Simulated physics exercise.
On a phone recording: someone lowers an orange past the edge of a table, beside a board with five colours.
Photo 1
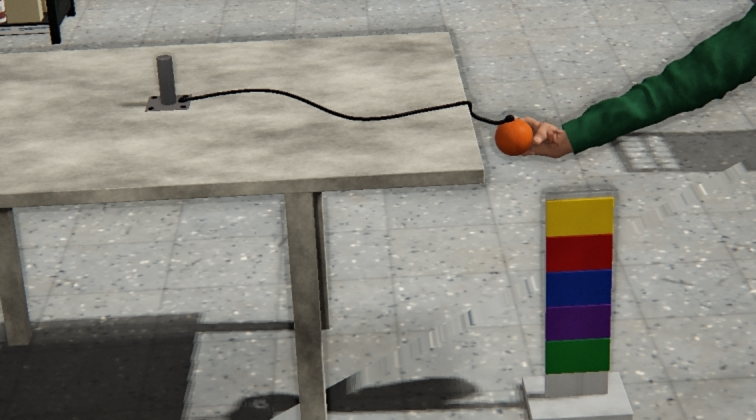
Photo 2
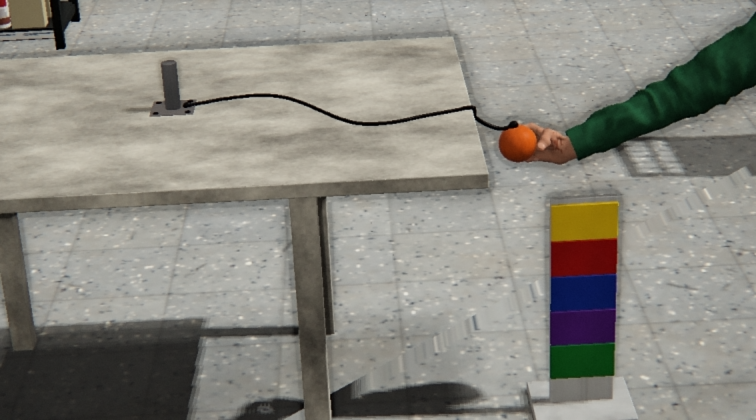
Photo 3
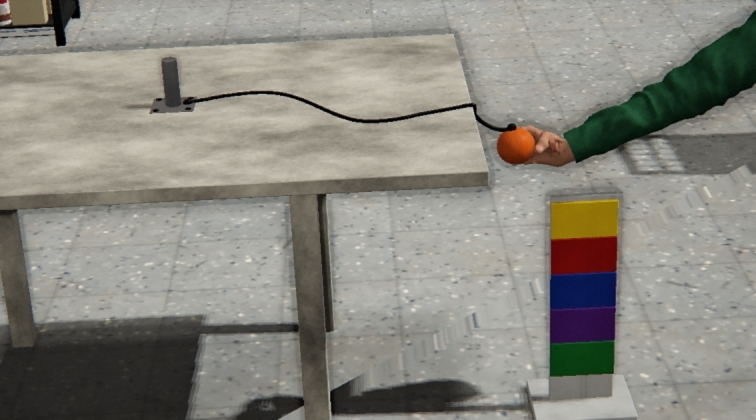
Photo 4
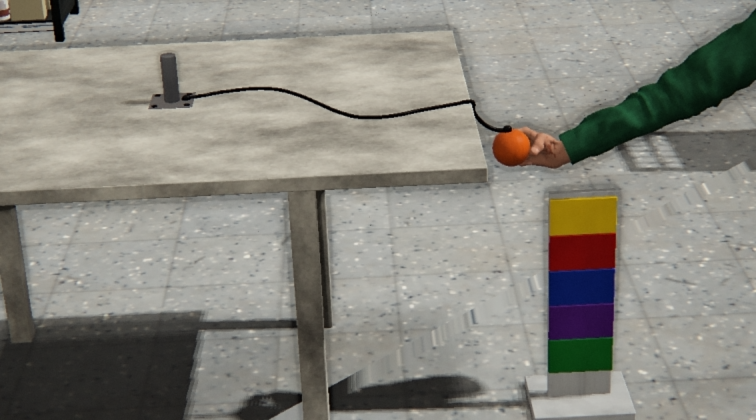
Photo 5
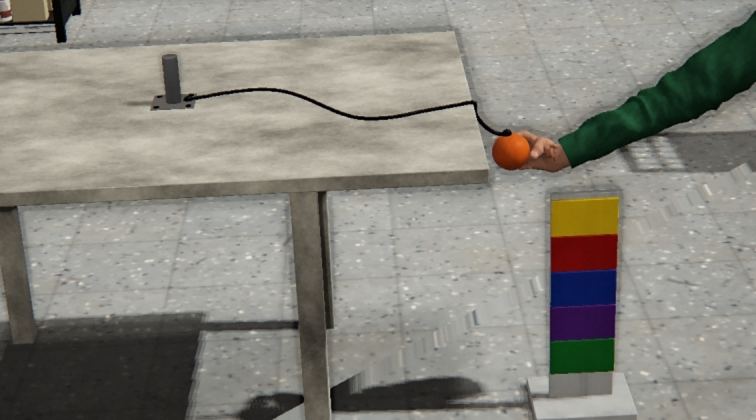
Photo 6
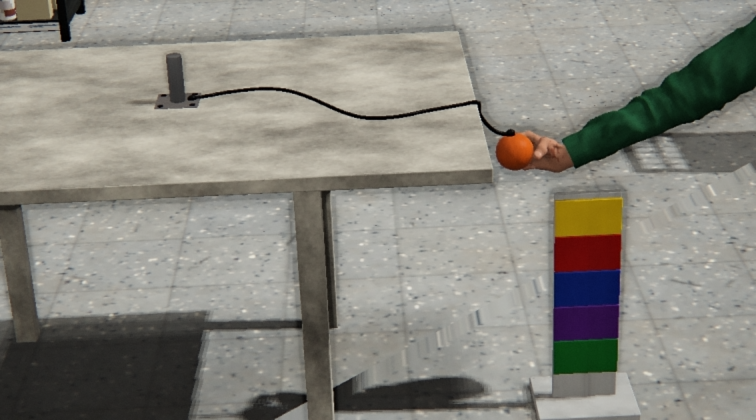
At the start, a hand in a green sleeve holds an orange ball just past a table's right edge, a dark cord running from it to a metal post, beside a five-coloured board. The hand lowers the ball very slightly, while the view shakes a little and little else changes.
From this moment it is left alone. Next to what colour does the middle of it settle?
Next to yellow.
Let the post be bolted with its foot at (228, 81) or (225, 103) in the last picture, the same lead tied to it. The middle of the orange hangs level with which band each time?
Red; red.
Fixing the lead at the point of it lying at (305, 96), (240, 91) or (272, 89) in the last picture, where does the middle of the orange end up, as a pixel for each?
It ends up near (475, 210) the first time, (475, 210) the second and (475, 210) the third.
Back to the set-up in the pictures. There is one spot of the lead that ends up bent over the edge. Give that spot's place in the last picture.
Around (430, 111).
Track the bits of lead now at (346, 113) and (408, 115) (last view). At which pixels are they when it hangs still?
Near (385, 102) and (453, 102).
Early on, orange near (509, 216); level with yellow.
Midway, orange near (453, 220); level with yellow.
Near the end, orange near (483, 220); level with yellow.
Finally, orange near (477, 221); level with yellow. The yellow one.
